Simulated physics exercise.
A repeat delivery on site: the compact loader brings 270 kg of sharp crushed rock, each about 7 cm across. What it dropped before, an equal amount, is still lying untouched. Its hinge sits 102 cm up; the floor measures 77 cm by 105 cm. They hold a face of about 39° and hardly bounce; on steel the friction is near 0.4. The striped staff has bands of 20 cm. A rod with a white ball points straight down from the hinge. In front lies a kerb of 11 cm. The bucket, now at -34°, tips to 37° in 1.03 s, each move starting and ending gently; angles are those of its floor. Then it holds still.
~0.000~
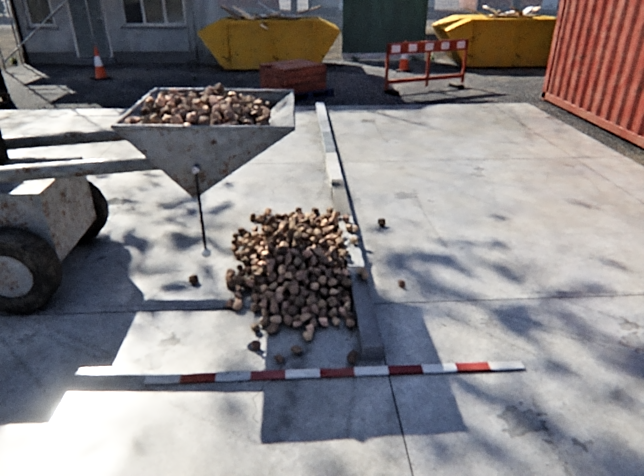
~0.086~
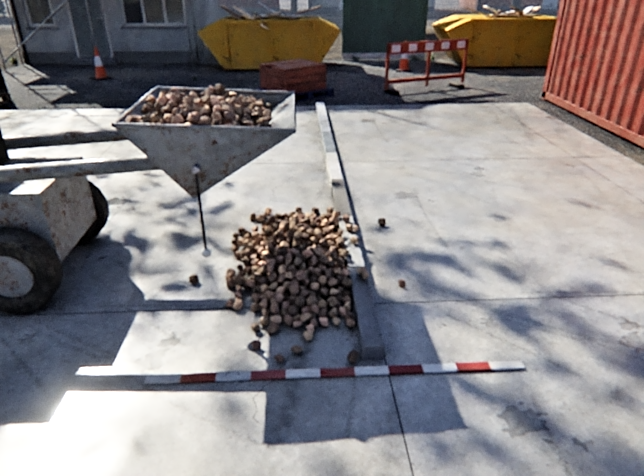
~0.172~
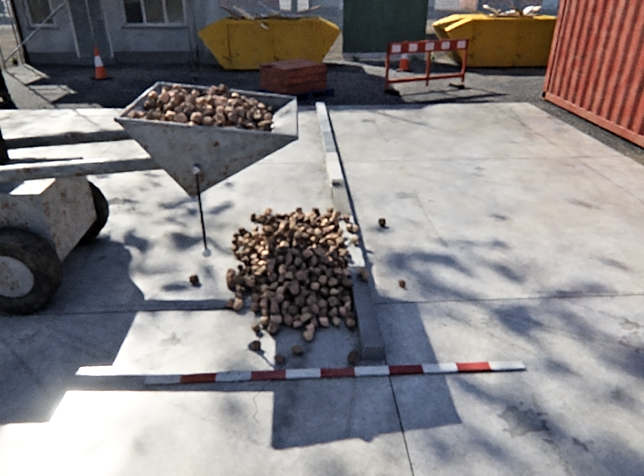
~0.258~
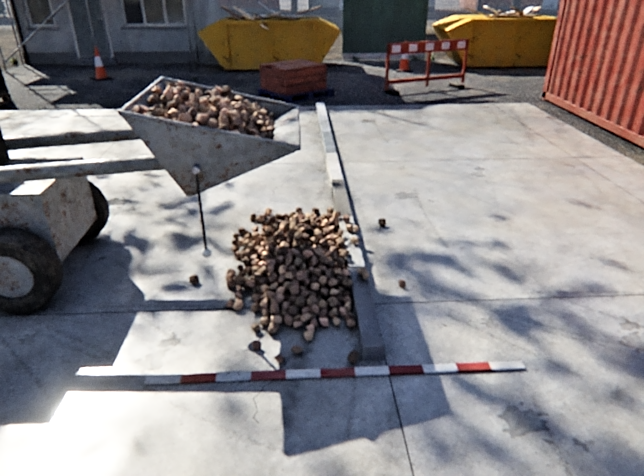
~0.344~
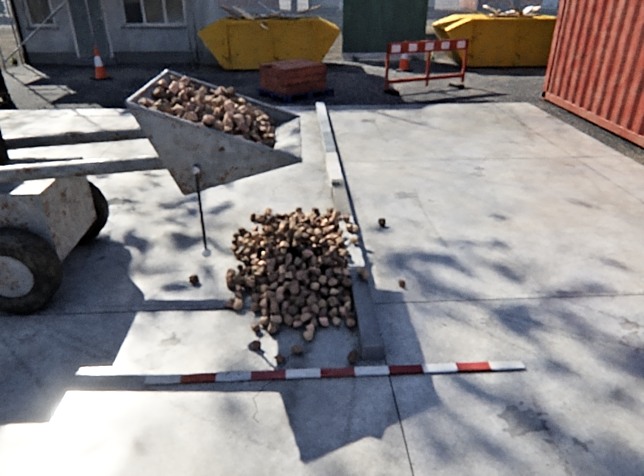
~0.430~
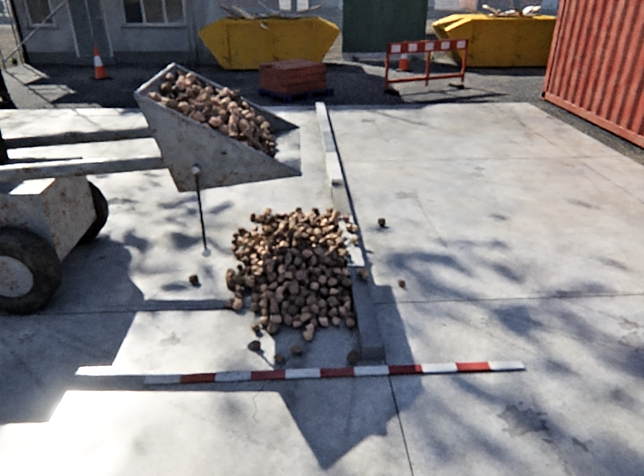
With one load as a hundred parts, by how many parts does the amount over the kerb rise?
Close to 16 parts in a hundred.
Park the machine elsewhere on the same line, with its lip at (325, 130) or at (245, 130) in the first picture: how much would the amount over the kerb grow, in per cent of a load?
About 35 and 0 per cent.
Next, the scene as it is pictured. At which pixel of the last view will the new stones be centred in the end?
Their middle is at about (318, 241).
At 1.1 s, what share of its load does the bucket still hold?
It holds some 75 per cent.
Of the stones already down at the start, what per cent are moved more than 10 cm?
Roughly 5 per cent of them.
After 0.8 s the floor is at 26°; in per cent of one load, 100 in the bucket, 100 on this side of the kerb; the foremost stones are at (364, 244).
After 1.1 s the floor is at 37°; in per cent of one load, 75 in the bucket, 125 on this side of the kerb; the foremost stones are at (364, 244).
After 1.5 s the floor is at 37°; in per cent of one load, 24 in the bucket, 174 on this side of the kerb, 3 over the kerb; the foremost stones are at (379, 243).
After 4.0 s the floor is at 37°; in per cent of one load, 0 in the bucket, 184 on this side of the kerb, 16 over the kerb; the foremost stones are at (440, 252). Net gain over the kerb, 16.
